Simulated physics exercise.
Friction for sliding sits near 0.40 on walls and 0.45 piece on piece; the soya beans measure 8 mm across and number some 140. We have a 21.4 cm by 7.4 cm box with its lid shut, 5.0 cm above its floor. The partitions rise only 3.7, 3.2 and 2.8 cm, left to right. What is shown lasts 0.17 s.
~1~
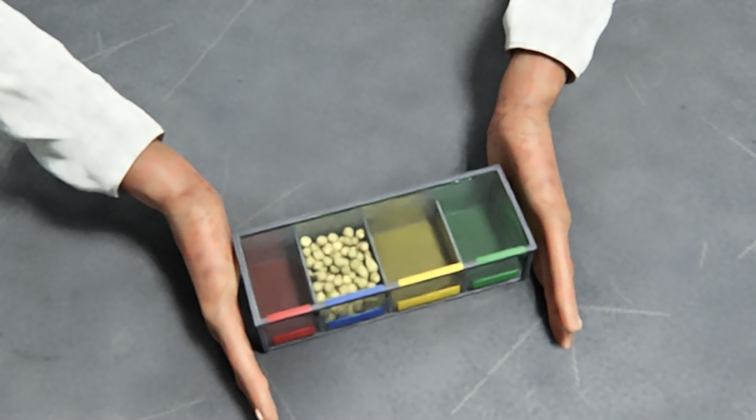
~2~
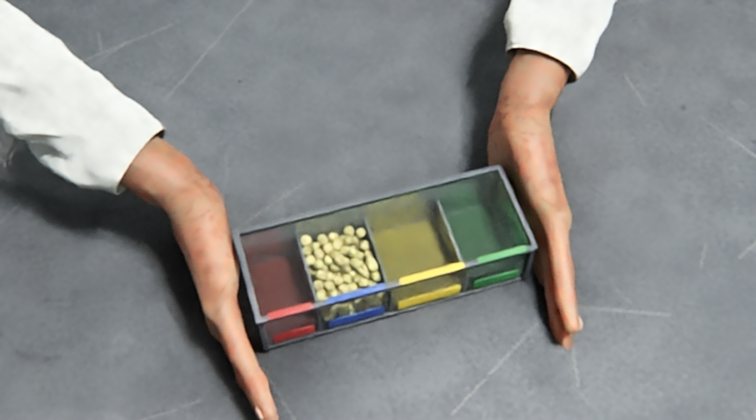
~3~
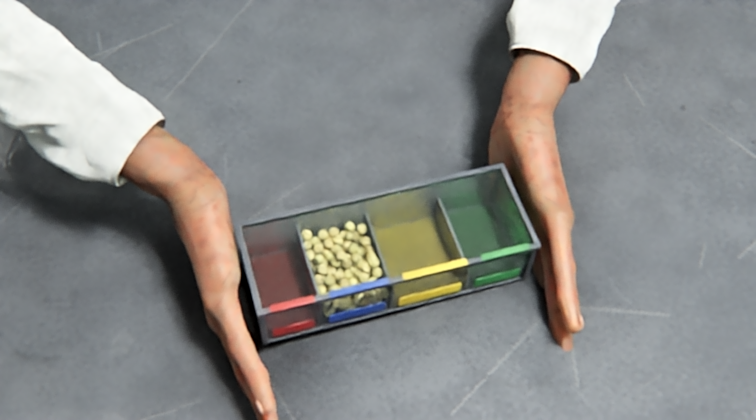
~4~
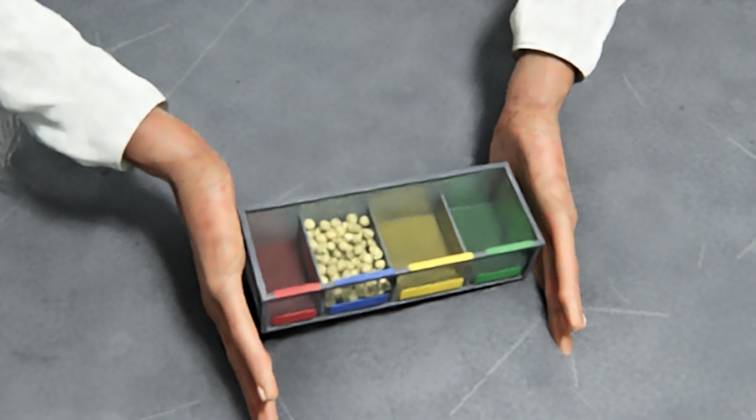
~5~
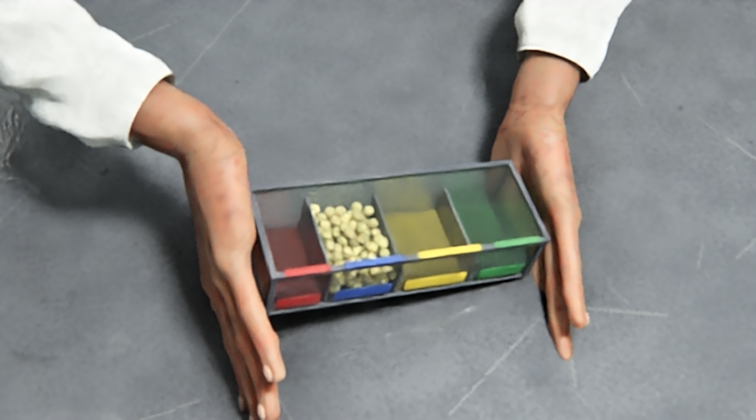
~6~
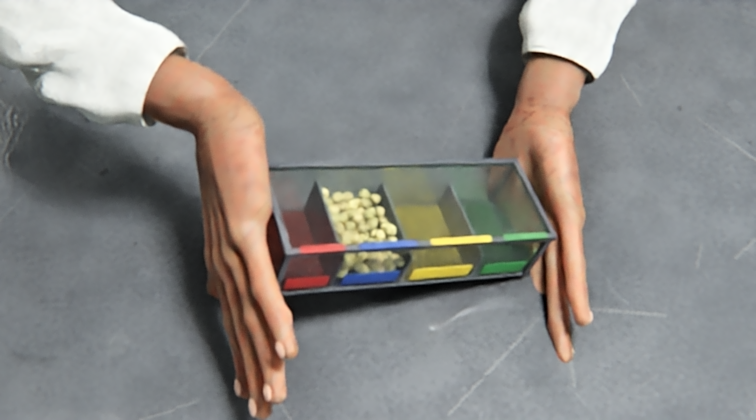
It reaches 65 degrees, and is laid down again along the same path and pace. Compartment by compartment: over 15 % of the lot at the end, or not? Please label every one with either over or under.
Labels - red: Under; blue: Over; green: Under; yellow: Over.
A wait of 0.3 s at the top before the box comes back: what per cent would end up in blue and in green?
Result - blue: 70 %; green: 10 %.
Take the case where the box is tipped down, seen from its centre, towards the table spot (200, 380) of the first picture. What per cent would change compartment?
I'd say close to 10 %.
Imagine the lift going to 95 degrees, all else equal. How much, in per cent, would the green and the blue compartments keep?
Shares: Green 20, blue 70, in per cent.
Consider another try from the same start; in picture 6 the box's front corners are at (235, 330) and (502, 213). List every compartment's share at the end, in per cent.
Per cent by compartment: Red 5, blue 95, green 0, yellow 0.
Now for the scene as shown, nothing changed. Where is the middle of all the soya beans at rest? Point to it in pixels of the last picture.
Around (358, 267).
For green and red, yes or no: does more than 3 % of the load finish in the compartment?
So green is a pass and red is a miss.
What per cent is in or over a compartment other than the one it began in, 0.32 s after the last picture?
About 15 %.
Then, 0.32 s after the last picture, tilt 63 degrees; blue 85 %, yellow 15 %.
Then, 0.54 s after the last picture, tilt 23 degrees; blue 70 %, green 10 %, yellow 20 %.
Then, 0.87 s after the last picture, tilt 0 degrees; blue 70 %, green 10 %, yellow 20 %.
In the end, red 0 %, blue 70 %, green 10 %, yellow 20 %.
